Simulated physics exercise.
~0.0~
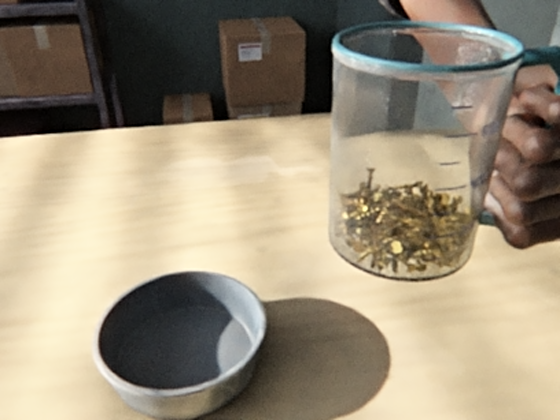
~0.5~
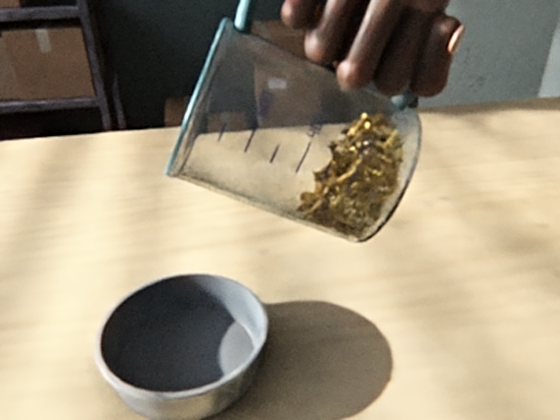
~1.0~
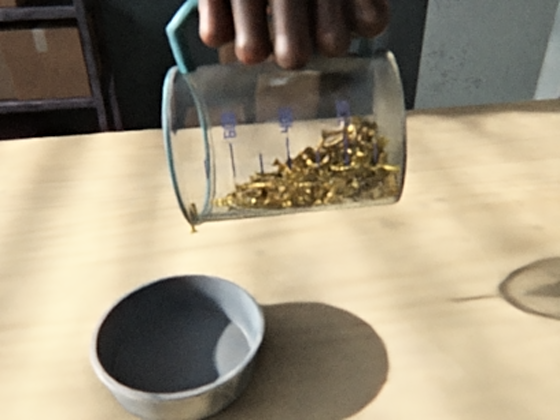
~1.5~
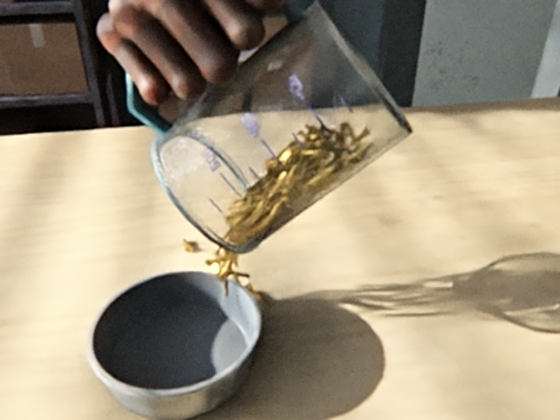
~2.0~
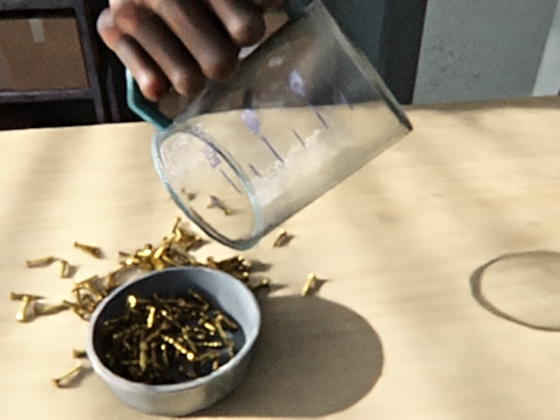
On a pale wooden table, a hand tipping brass-coloured screws from a clear jug, some filling a grey dish, others scattering outside.
